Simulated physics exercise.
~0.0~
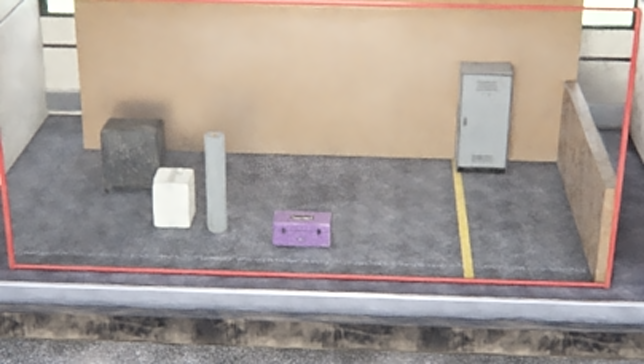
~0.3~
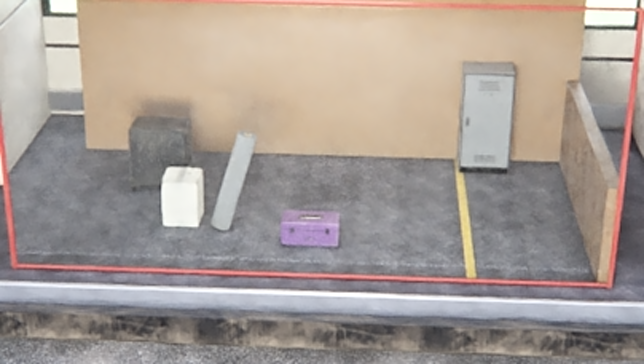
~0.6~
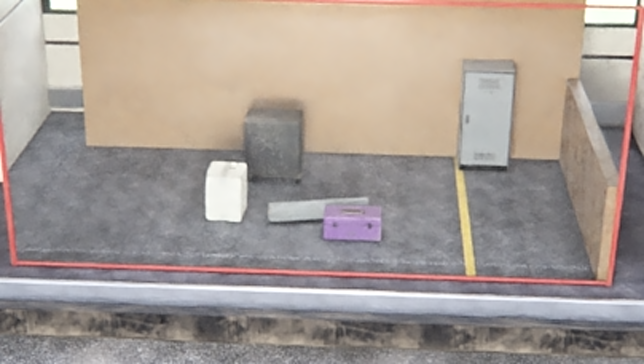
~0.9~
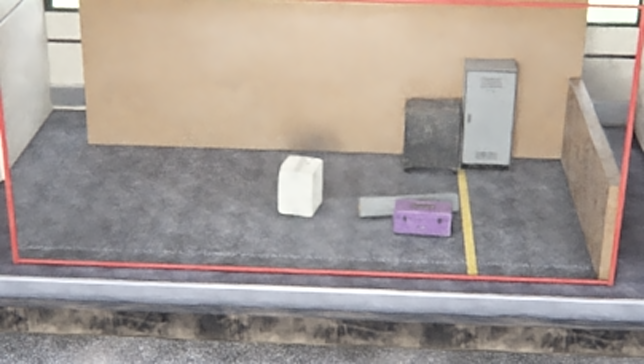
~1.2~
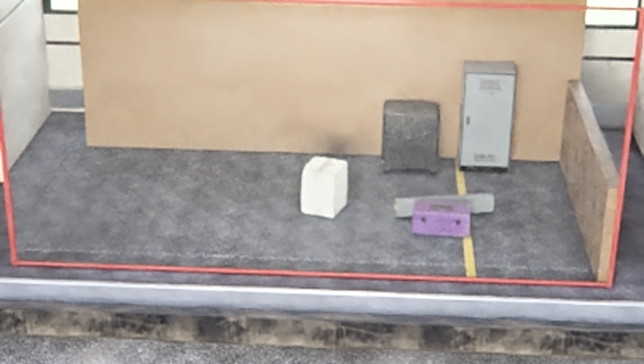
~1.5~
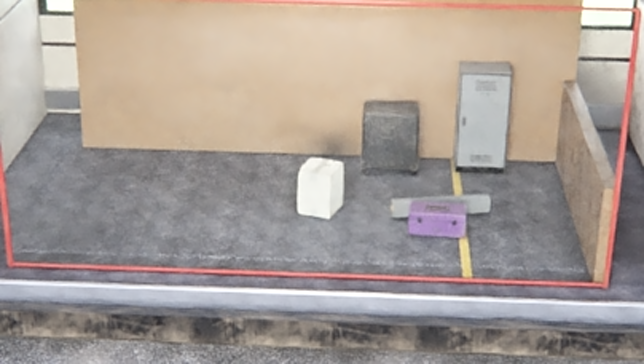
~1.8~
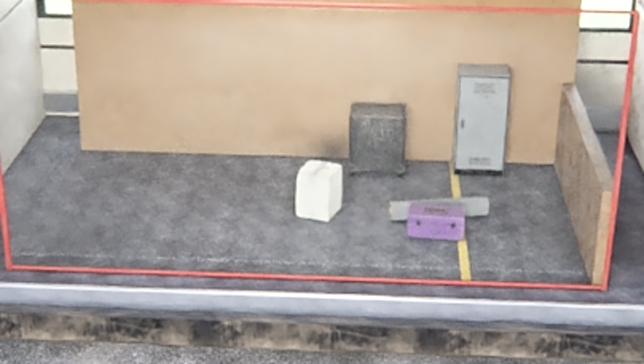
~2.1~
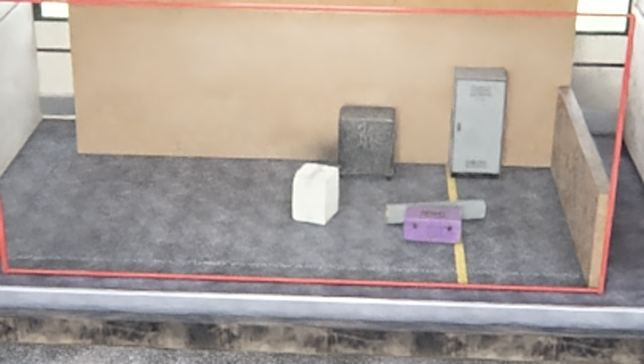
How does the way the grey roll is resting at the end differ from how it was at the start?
At the start the grey roll stands upright, but by the end it is lying on its side.
